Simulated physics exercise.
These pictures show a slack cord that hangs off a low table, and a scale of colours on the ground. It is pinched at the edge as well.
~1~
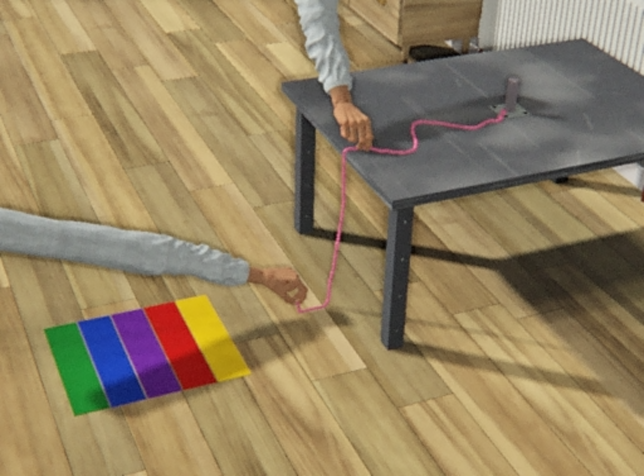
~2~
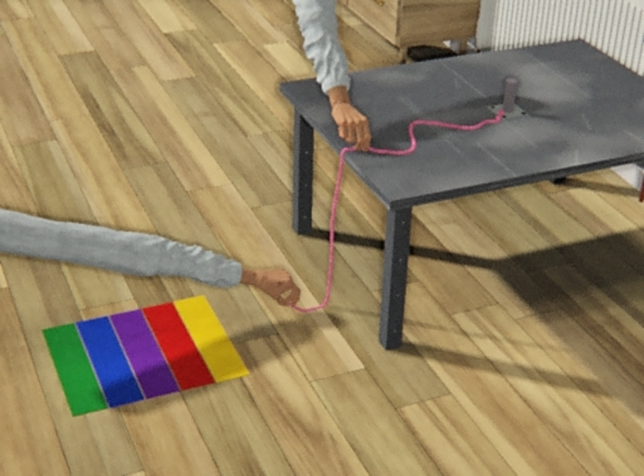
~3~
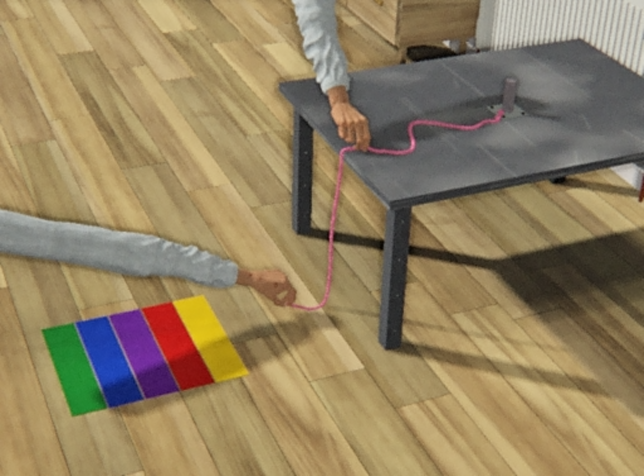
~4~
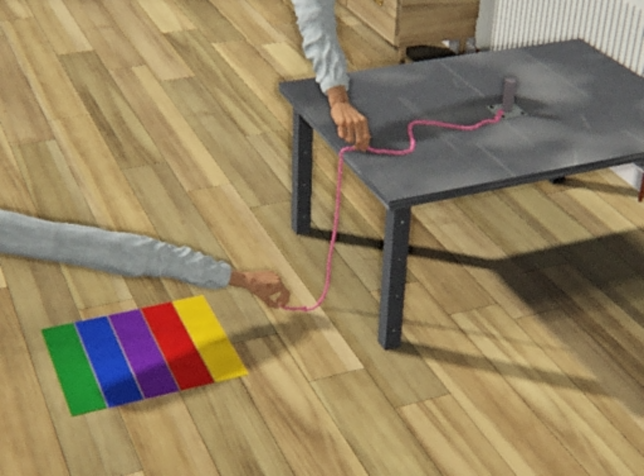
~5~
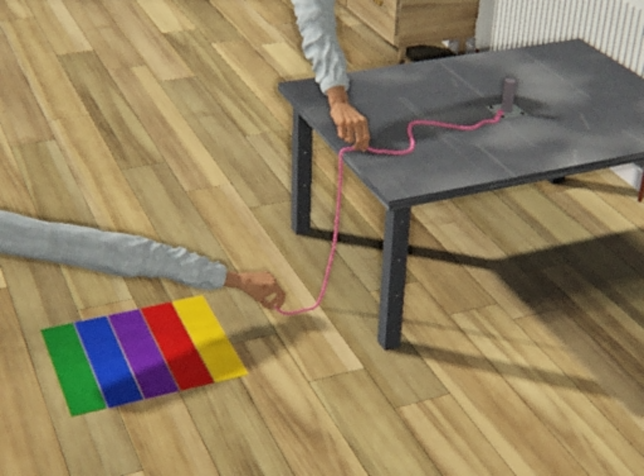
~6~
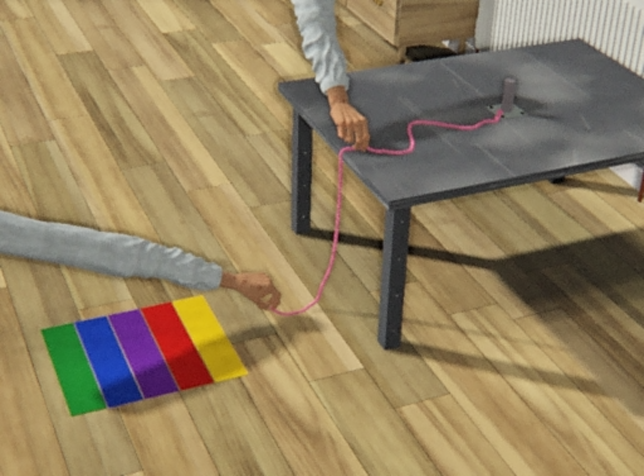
A hand drawing the loose end of a pink cord slightly left near coloured stripes while another pins it at a table's edge.
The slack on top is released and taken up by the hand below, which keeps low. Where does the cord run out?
The end stops over the blue strip.
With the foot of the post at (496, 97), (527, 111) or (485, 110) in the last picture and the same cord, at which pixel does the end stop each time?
Try by try, around (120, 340), (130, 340) and (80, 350).
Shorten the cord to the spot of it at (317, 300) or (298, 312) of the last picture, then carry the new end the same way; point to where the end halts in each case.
About (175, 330) and (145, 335).
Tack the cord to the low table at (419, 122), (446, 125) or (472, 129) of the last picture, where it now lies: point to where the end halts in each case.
In that order: (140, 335), (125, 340) and (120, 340).
Soon after, end near (169, 330); over red.
After that, end near (128, 339); over purple.
At the stop, end near (104, 344); over blue. It gets as far as the blue strip.
